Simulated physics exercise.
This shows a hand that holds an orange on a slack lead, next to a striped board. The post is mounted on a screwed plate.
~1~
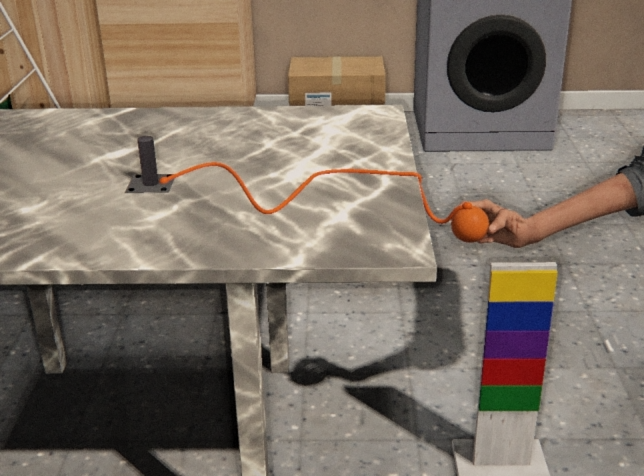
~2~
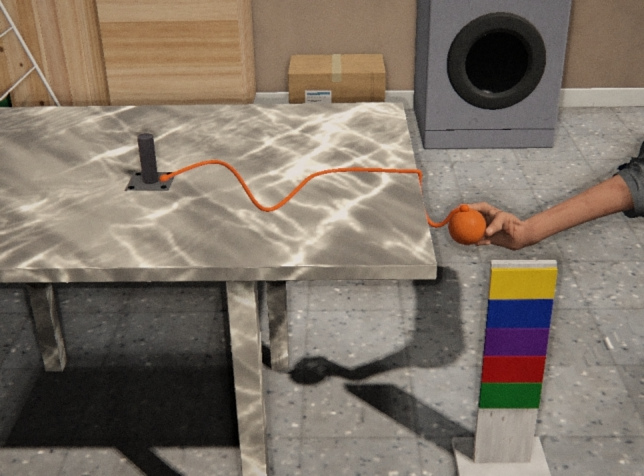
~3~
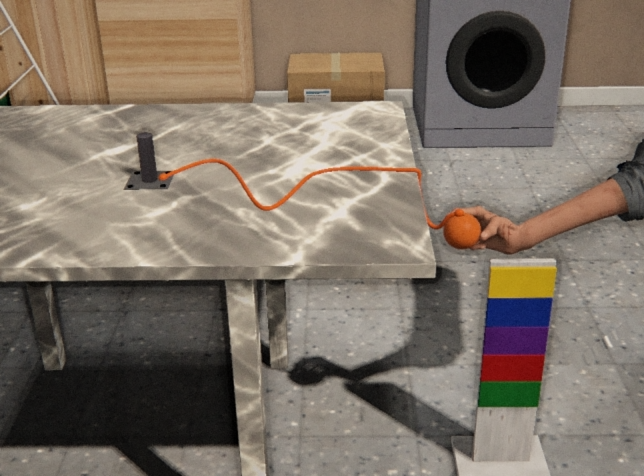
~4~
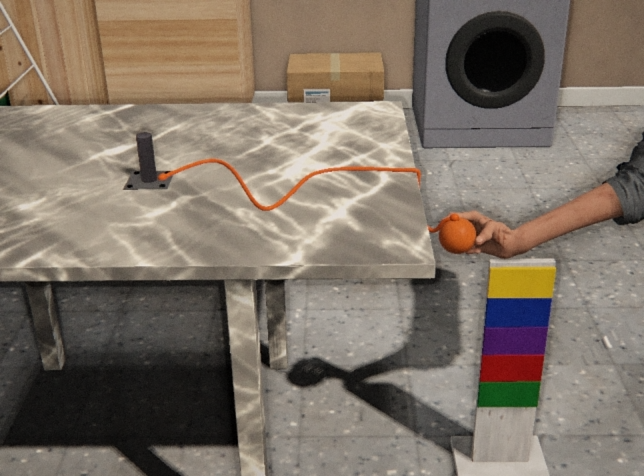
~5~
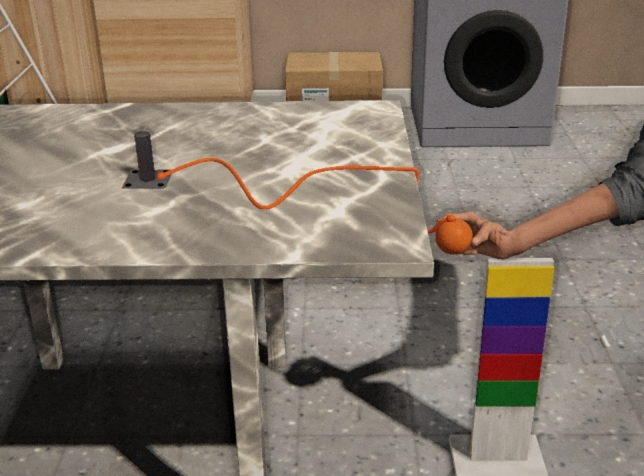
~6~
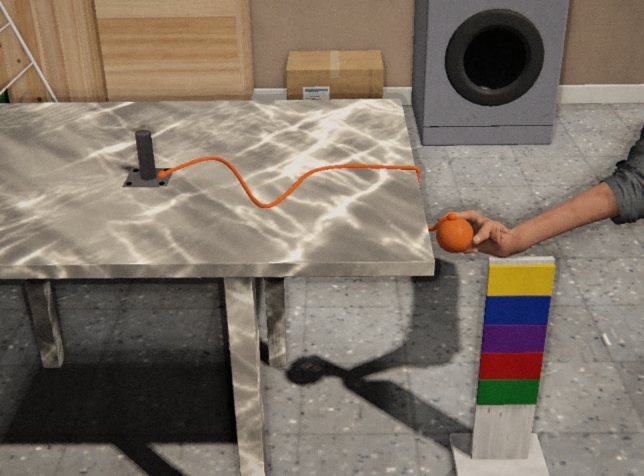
A hand held an orange on a slack orange lead just off the table's right edge, above a striped board, and drifted slightly left while the lead stayed curved across the tabletop.
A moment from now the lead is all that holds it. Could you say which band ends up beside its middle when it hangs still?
Sure, it is green.
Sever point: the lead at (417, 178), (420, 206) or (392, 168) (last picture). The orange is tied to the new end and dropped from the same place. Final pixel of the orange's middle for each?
Roughly at (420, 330) for the first, (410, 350) for the second and (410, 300) for the third.
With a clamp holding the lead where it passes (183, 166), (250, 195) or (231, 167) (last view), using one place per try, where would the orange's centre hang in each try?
Going through the tries, I'd expect close to (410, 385), (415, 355) and lastly (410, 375).
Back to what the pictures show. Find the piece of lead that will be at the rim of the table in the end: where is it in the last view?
At (297, 184).
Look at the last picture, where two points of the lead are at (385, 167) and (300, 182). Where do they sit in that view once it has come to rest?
Well, the first one sits at (412, 277), and the second one sits at (418, 188).
Soon after, orange near (440, 389); level with green.
After that, orange near (387, 394); level with green.
And then, orange near (420, 390); level with green.
In the end, orange near (405, 392); level with green. Its centre hangs level with the green band.
